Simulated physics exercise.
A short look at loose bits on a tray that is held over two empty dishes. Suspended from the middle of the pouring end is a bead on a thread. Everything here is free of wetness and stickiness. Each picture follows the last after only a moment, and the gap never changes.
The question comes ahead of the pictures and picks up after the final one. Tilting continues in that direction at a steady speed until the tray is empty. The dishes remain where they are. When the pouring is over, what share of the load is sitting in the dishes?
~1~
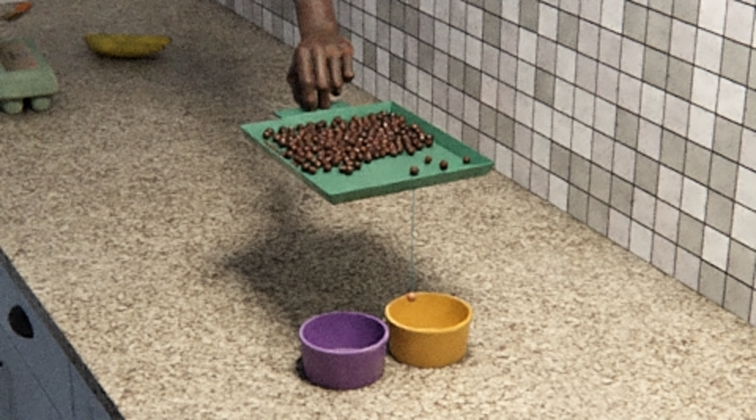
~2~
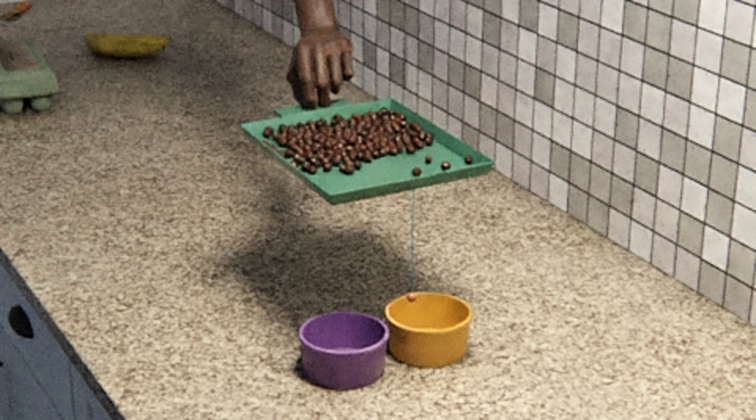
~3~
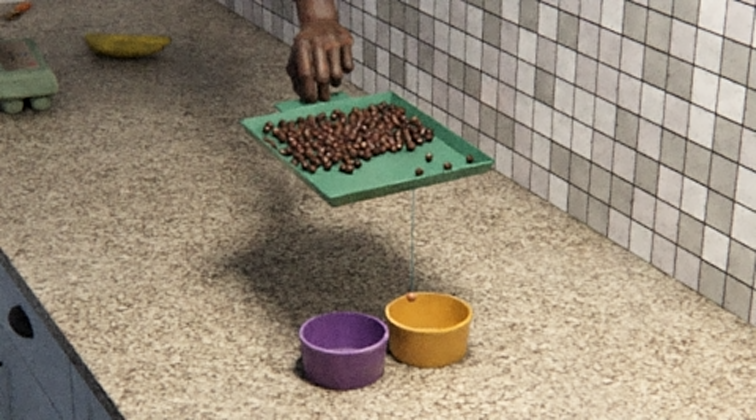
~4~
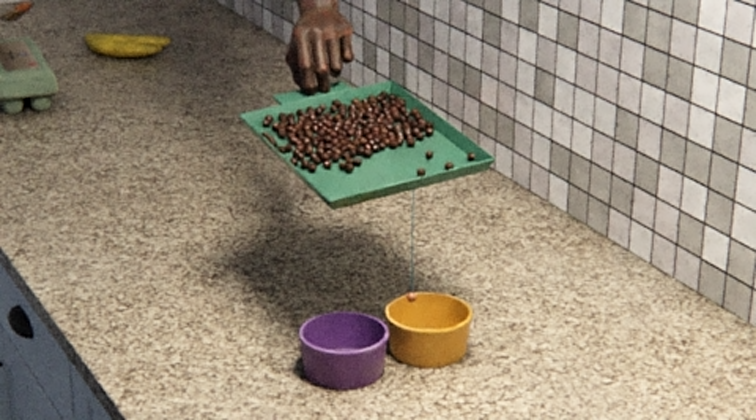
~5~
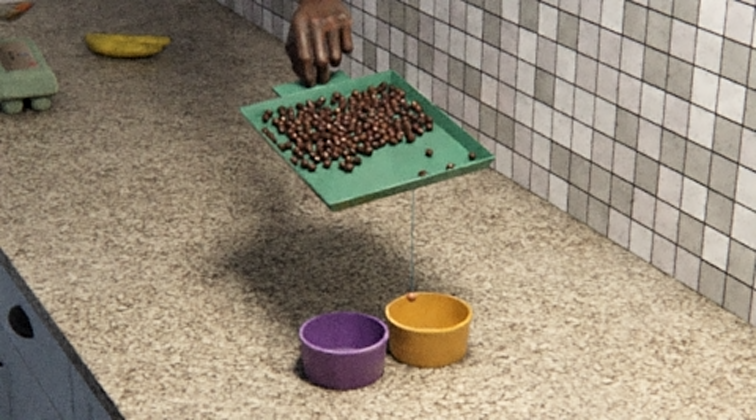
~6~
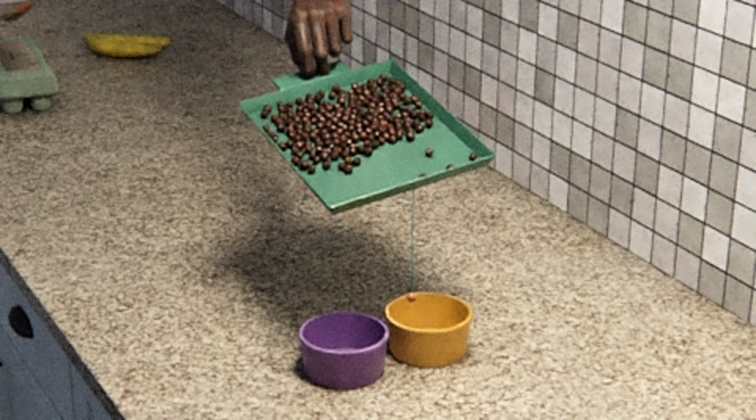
Catch is a majority.
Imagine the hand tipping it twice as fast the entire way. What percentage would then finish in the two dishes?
I'd say near 40 per cent.
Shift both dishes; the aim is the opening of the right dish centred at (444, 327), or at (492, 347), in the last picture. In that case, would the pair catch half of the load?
Result, first setup: A majority share; second setup: A minority share.
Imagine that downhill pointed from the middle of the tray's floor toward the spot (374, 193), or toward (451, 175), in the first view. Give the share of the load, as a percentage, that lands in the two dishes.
The first comes to 60 %, while the second comes to 10 %.
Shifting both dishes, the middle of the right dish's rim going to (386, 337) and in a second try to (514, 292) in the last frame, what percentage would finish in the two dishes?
I'd say about 60 percent, followed by about 0 percent.
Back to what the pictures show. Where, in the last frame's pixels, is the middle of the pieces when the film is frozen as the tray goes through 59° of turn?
Somewhere near pixel (344, 257).
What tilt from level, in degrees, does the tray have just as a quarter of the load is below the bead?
About 50 degrees.
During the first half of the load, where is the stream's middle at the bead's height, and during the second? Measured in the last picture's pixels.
The first part passes (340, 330); everything after passes (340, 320).
Just after the last frame, tray tipped steeply; roughly half on the tray; roughly a quarter in the left dish; just a few in the right dish; roughly a quarter outside both; about a tenth in the air.
A moment on, tray tipped right over; the larger part in the left dish; just a few in the right dish; roughly a quarter outside both.
Further on, tray tipped past a quarter turn; the larger part in the left dish; just a few in the right dish; roughly a quarter outside both.
When it is over, tray tipped past a quarter turn; the larger part in the left dish; just a few in the right dish; roughly a quarter outside both.
